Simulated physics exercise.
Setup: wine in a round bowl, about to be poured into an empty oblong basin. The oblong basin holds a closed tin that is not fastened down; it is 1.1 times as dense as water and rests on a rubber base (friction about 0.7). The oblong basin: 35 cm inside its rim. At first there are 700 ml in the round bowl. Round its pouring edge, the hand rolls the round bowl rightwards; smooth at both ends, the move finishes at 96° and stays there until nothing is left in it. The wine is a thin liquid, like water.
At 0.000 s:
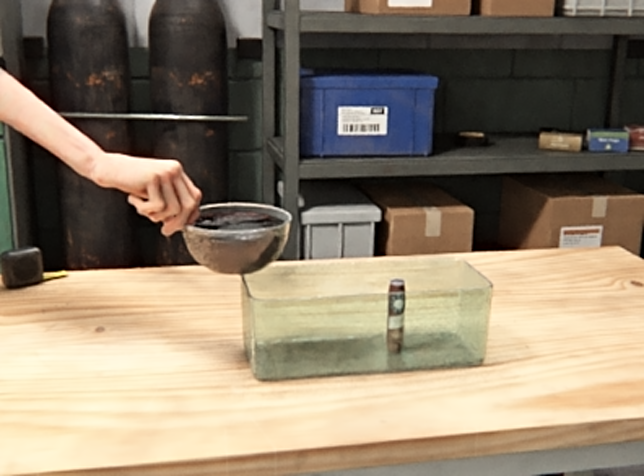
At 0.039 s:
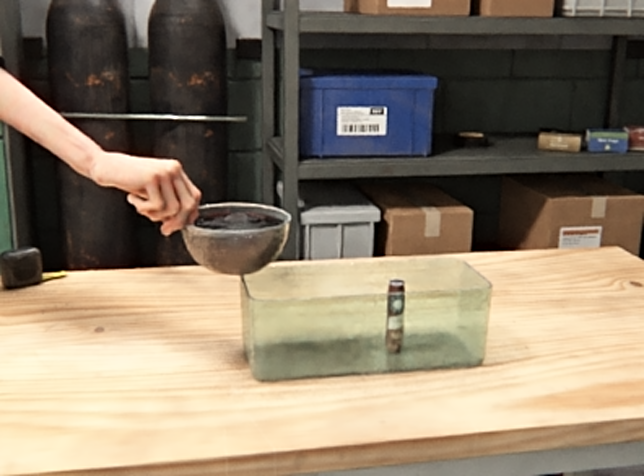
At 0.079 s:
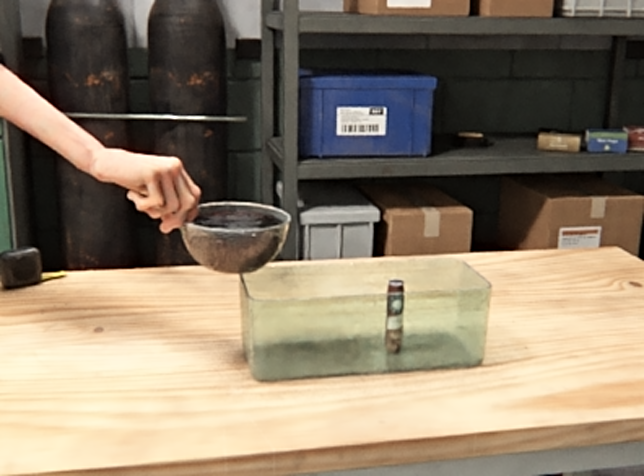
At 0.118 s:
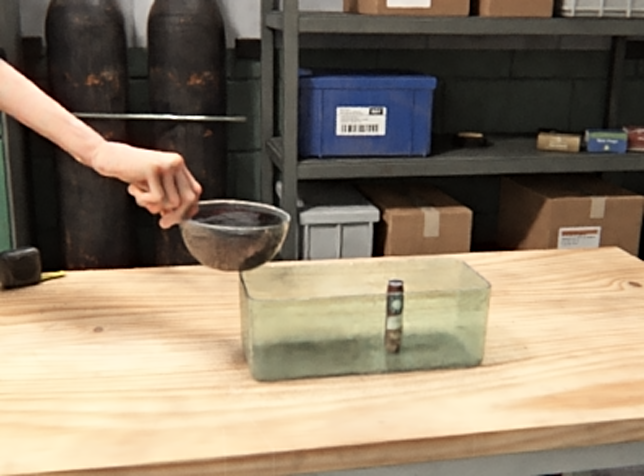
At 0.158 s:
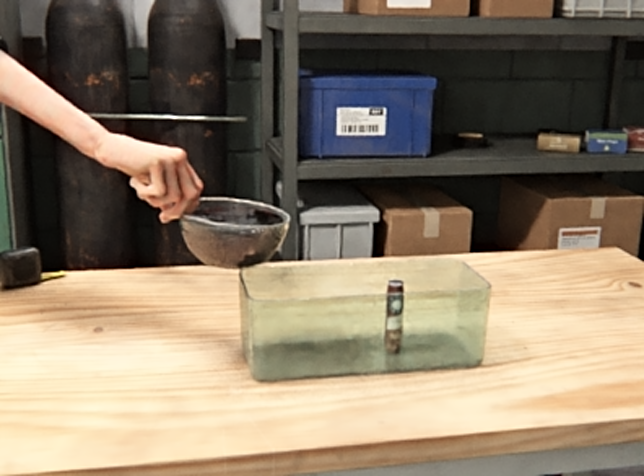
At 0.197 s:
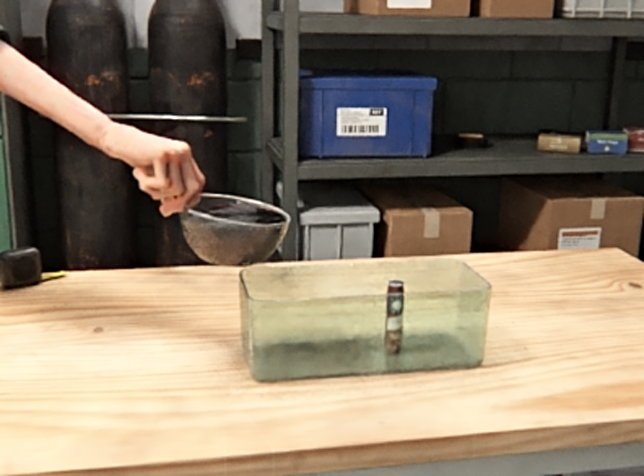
A hand holds a round glass bowl of dark liquid nearly level beside an oblong see-through basin, where a small upright cylinder stands on a wooden table. The hand then gradually tilts the bowl slightly to the right, its left side rising, while the basin and cylinder stay still.
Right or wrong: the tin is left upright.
Right.
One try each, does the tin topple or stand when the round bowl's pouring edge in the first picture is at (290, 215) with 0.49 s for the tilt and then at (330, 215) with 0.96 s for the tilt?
First it tips over; then it stays on its base.
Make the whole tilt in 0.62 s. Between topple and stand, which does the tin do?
Result: Tin tipped over.
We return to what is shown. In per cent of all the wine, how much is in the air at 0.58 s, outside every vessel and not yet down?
Roughly 36 percent.
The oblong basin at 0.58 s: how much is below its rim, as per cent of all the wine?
10 %, give or take.
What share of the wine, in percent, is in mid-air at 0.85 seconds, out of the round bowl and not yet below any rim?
Estimate: Around 14 per cent.
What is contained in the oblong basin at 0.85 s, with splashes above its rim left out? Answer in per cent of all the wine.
I reckon close to 82 per cent.
Then, 0.58 s in, the tilt is 63° and 53 per cent is still to pour; the tin stands where it began.
Then, 0.85 s in, the tilt is 93° and 4 per cent is still to pour; the tin stands where it began.
Then, 1.14 s in, the tilt is 96° and 0 per cent is still to pour; the tin stands where it began.
Then, 1.46 s in, the tilt is 96° and 0 per cent is still to pour; the tin stands where it began.
Finally, the tin stands where it began.
